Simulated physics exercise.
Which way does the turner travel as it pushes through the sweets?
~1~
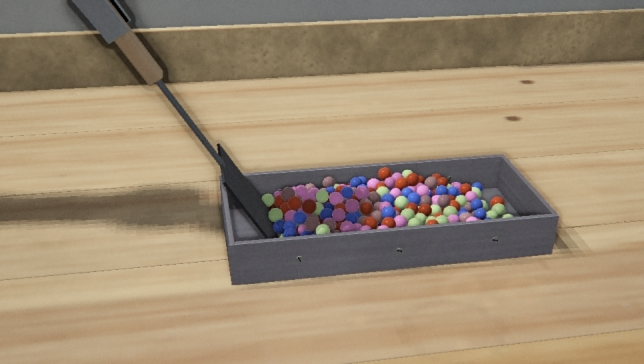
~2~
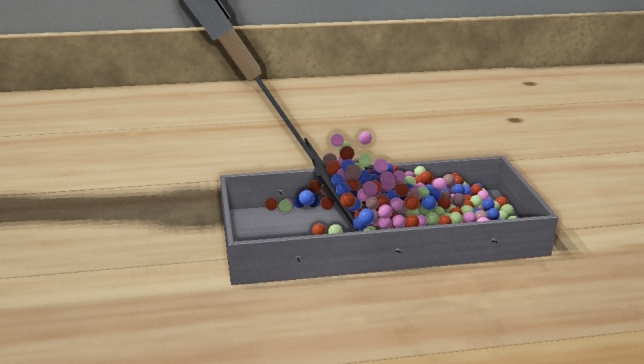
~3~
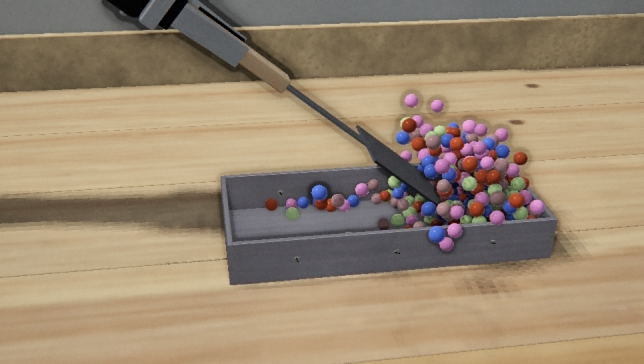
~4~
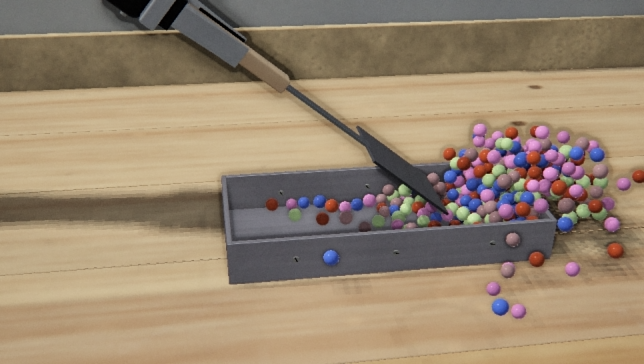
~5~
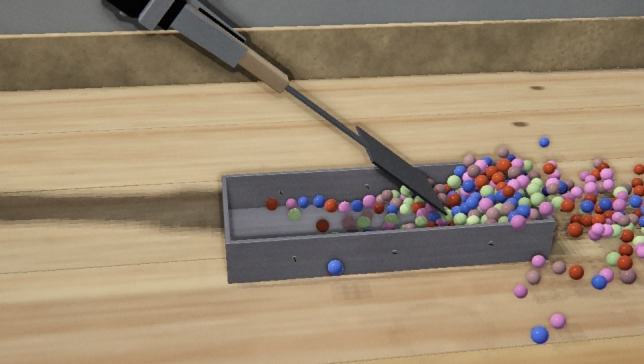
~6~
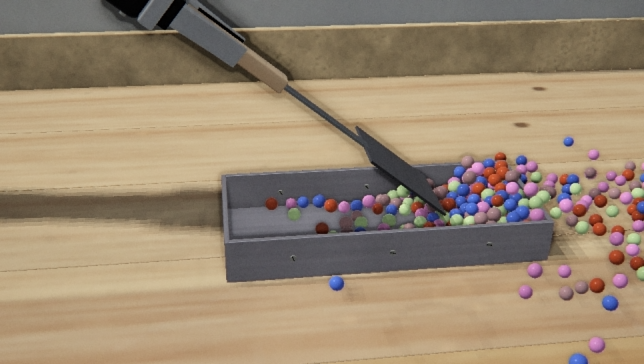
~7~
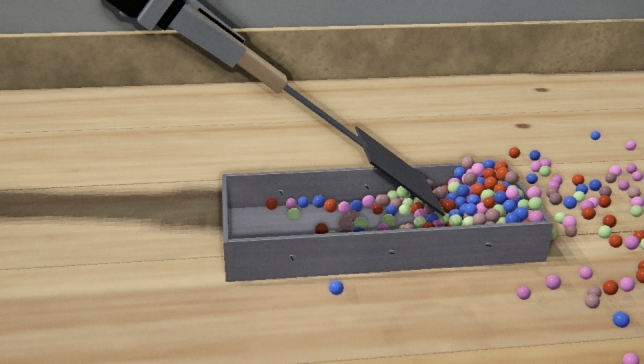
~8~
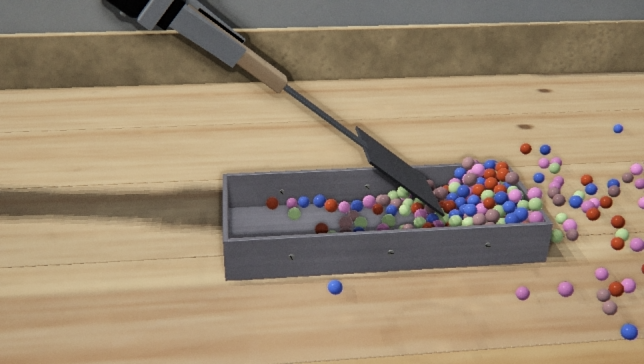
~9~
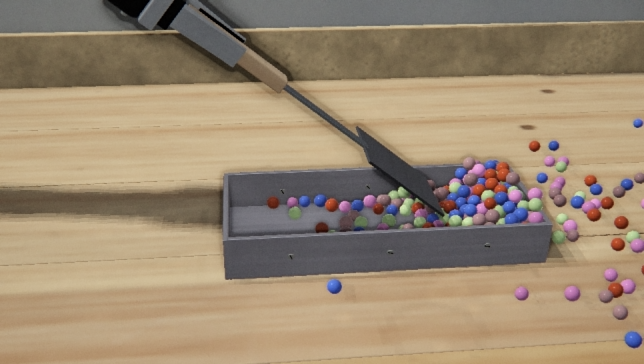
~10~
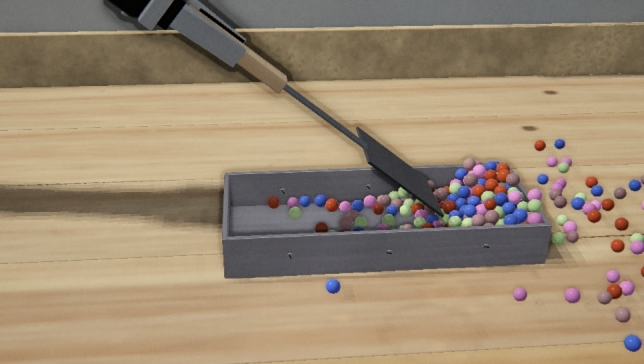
The turner moves to the right along the tray.
